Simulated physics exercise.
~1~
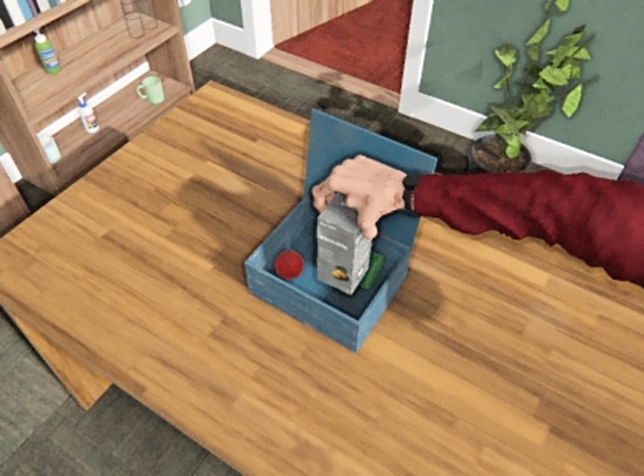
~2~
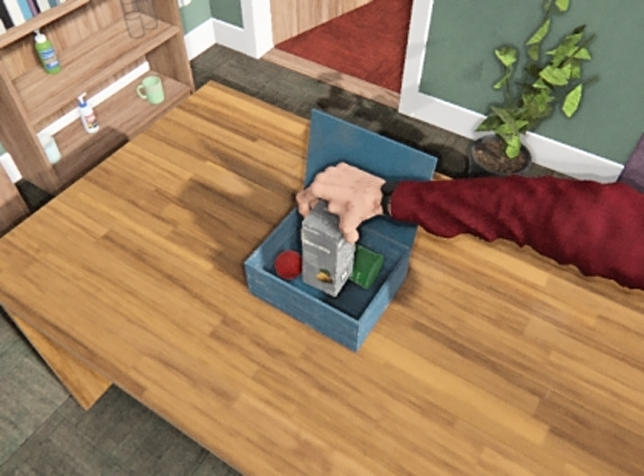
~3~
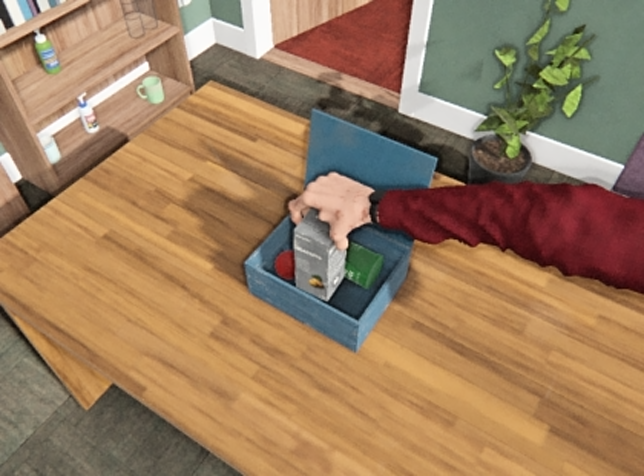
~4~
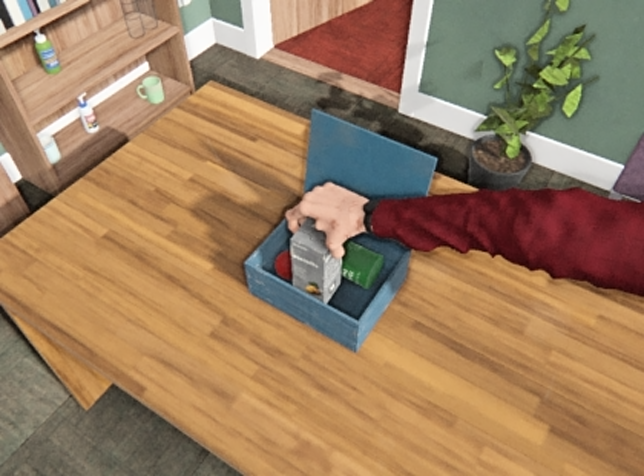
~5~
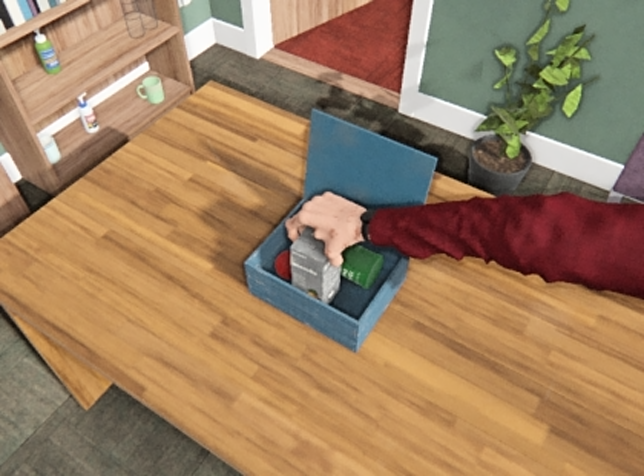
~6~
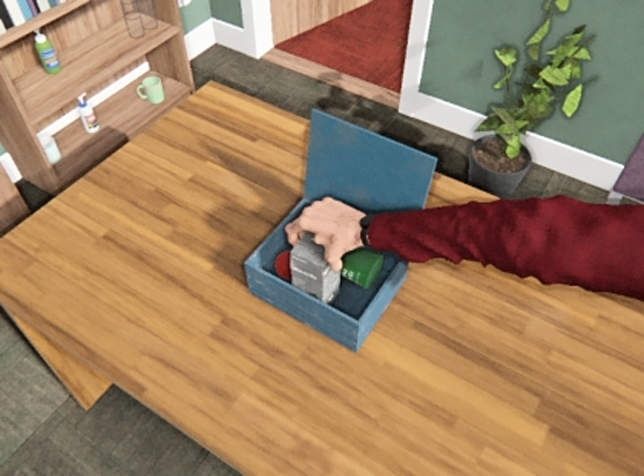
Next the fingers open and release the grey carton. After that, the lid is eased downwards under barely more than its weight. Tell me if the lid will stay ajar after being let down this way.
It will stay ajar.
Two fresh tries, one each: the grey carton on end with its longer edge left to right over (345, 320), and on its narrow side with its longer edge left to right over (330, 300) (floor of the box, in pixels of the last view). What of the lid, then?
Well, the first time the lid can't get down, and the second time it gets all the way down.
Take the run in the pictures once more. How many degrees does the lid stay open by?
Lid angle from rim - close to 35°.
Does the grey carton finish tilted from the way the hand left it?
Result: The grey carton remains as it was set.
Then, 1.30 s later than the last frame, lid 81° above the rim.
Then, 1.60 s later than the last frame, lid 57° above the rim.
When it is over, lid 34° above the rim; all 3 as before. End places, in pixels of the last picture, grey carton near (316, 274).
